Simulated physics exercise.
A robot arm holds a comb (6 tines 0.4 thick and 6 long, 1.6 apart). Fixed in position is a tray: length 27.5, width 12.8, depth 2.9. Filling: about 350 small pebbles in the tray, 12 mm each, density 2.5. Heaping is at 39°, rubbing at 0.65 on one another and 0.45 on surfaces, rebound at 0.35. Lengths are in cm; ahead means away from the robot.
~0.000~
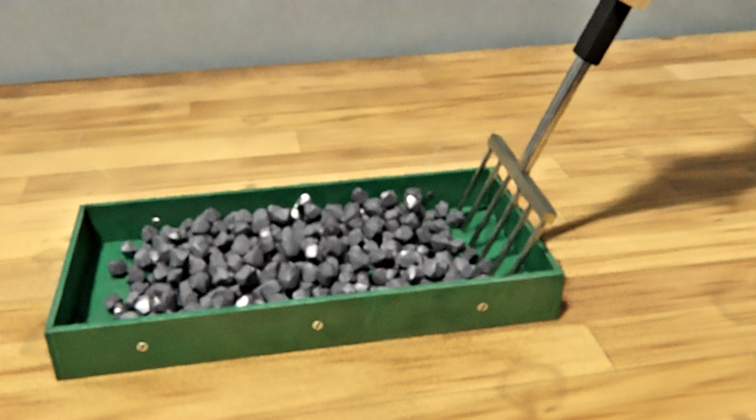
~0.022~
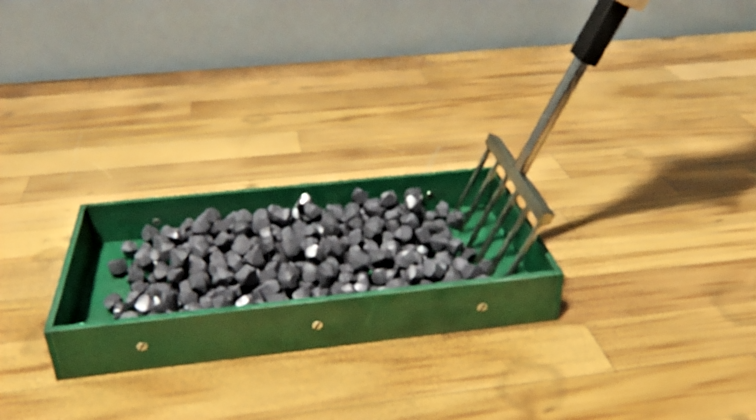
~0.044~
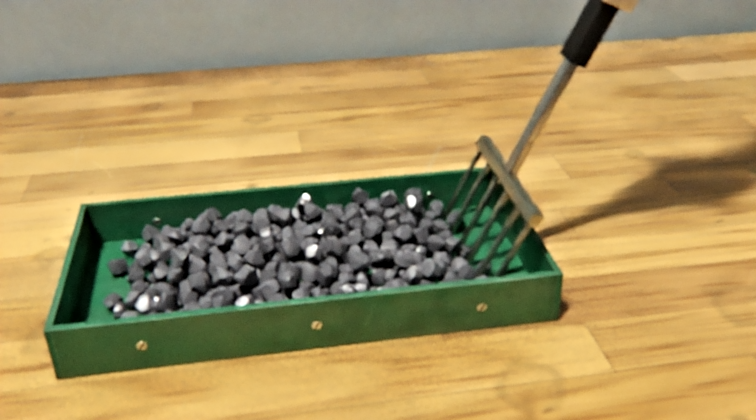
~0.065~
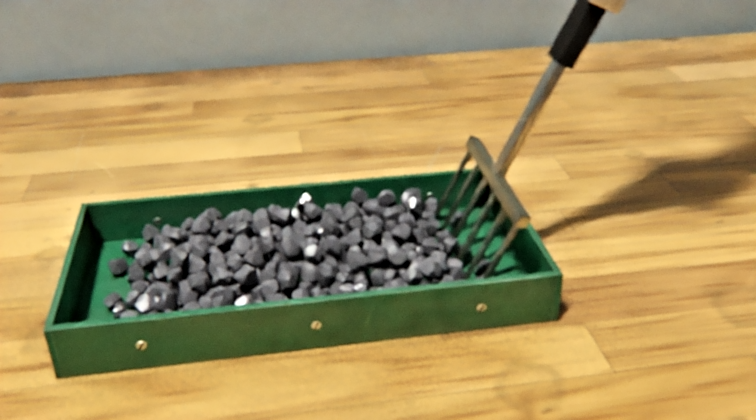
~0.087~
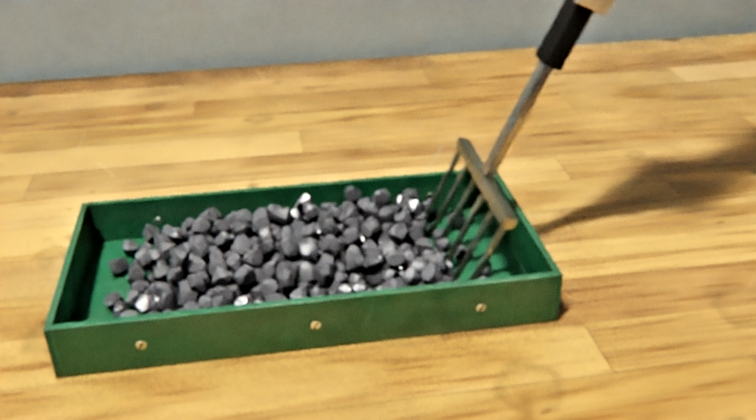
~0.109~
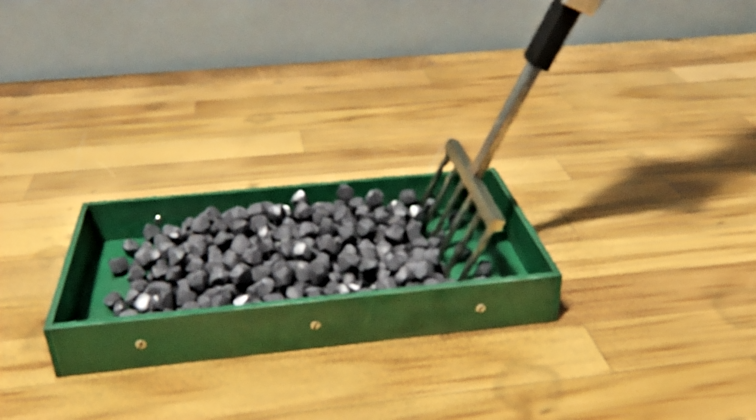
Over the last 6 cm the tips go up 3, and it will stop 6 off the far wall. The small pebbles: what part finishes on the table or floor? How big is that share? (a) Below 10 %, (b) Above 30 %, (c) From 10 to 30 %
a, below 10 %.
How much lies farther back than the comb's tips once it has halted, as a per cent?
Fraction behind tips: Near 40 in a hundred.
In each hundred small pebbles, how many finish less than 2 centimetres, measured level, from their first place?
Near 5 % of the pieces.
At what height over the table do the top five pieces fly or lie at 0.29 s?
I'd put them at some 4 centimetres up.
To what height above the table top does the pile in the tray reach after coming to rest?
Roughly 6.0 centimetres.
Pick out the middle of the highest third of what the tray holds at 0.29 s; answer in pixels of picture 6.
Around pixel (243, 248).
After 0.29 s, sloping 65°, highest piece 4 above the table; 347 in the tray.
After 0.46 s, sloping 65°, highest piece 8 above the table; 342 in the tray, 1 on the table or floor, 4 in flight or on the tool.
After 0.75 s, sloping 65°, highest piece 6 above the table; 327 in the tray, 14 on the table or floor, 6 in flight or on the tool.
After 1.45 s, sloping 65°, highest piece 6 above the table; 327 in the tray, 18 on the table or floor, 2 in flight or on the tool.
In the end, 327 in the tray, 18 on the table or floor, 2 in flight or on the tool. That is 5 % on the table or floor.
